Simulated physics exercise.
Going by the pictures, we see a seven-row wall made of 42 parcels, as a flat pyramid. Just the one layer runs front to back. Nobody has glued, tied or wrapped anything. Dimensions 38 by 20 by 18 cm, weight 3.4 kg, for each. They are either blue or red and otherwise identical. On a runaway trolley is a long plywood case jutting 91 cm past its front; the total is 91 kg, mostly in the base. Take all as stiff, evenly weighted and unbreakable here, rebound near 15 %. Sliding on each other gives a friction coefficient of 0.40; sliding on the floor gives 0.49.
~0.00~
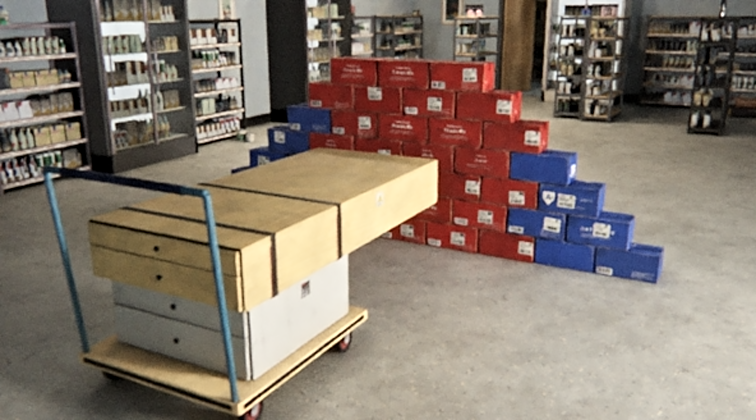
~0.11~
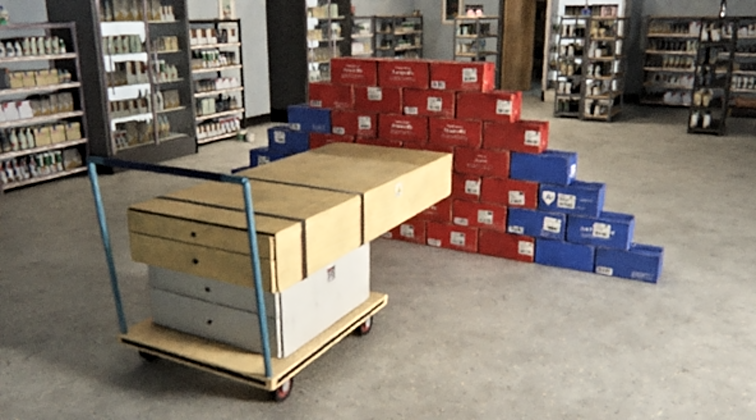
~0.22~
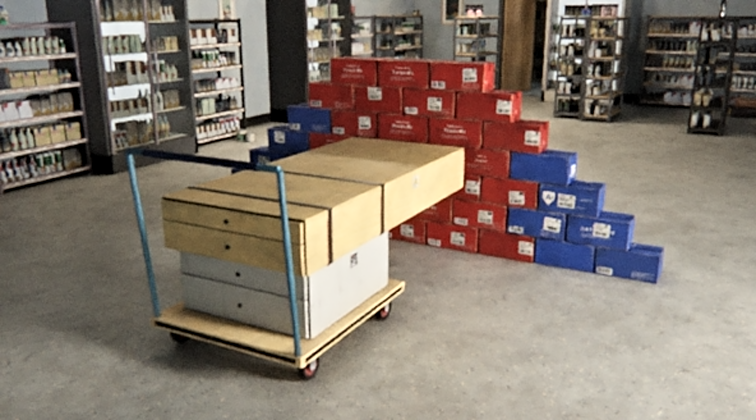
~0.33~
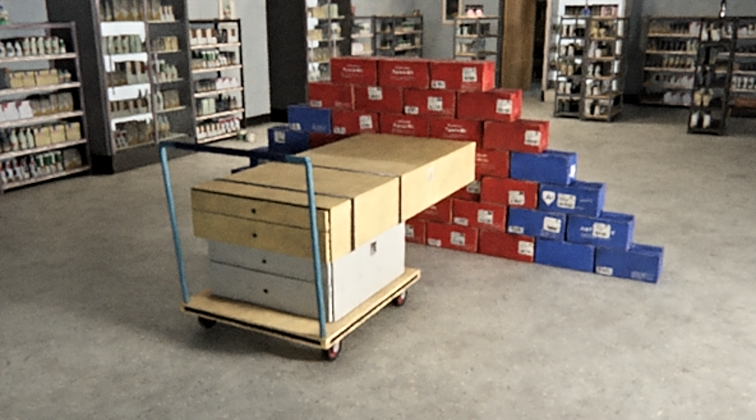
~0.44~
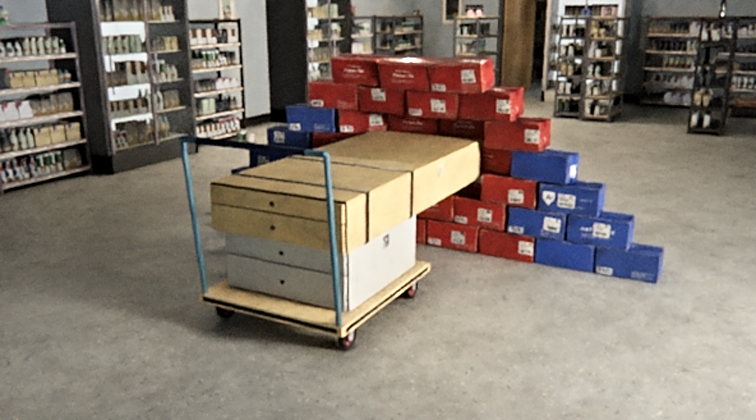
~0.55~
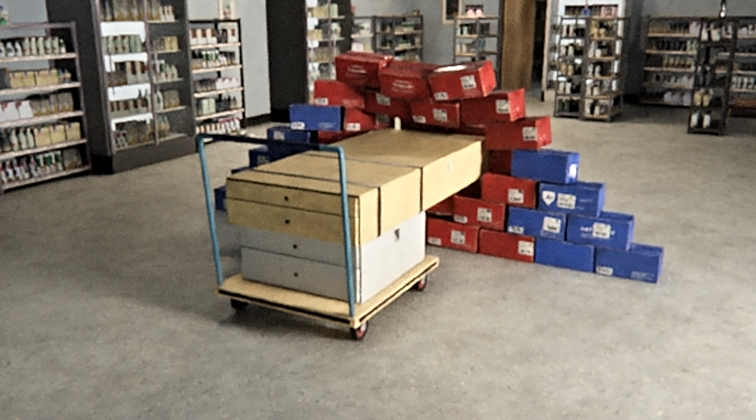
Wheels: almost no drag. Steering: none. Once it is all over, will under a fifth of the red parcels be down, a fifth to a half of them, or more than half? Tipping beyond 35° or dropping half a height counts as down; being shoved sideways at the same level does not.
More than half.
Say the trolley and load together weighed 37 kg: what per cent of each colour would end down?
Then blue 10, red 90 per cent.
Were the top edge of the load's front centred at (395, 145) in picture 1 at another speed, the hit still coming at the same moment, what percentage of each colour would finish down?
You'd end up with blue at 10 per cent down and red at 90 per cent.
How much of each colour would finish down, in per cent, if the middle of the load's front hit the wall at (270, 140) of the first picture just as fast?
Blue 30 %, red 20 %.
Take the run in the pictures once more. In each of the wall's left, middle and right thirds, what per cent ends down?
Going left to right, I get 20, 80 and 20 percent.
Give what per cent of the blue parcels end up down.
Blue share down - 10 in a hundred.
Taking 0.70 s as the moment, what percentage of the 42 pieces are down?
30 per cent.
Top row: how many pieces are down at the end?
That row gives 3 in all.
After 0.70 s, load 43 cm past the wall's line, still rolling; 12 of the 27 red parcels down (12 of 42 in all colours); top red parcel 48° from how it stood, 14 cm lower; top blue parcel 13° from how it stood.
After 1.00 s, load 70 cm past the wall's line, still rolling; 18 of the 27 red parcels down (19 of 42 in all colours); top red parcel on its side; top blue parcel 37° from how it stood, 6 cm lower.
After 1.60 s, load 1.04 m past the wall's line, still rolling; 20 of the 27 red parcels down (21 of 42 in all colours); top red parcel on its side; top blue parcel 41° from how it stood, 62 cm lower.
In the end (3.5 s), load 1.04 m past the wall's line, stopped; 20 of the 27 red parcels down (21 of 42 in all colours); top red parcel on its side; top blue parcel 49° from how it stood, 63 cm lower. That is 74 per cent. From the last view, middles, top red parcel near (479, 118), top blue parcel near (303, 186).
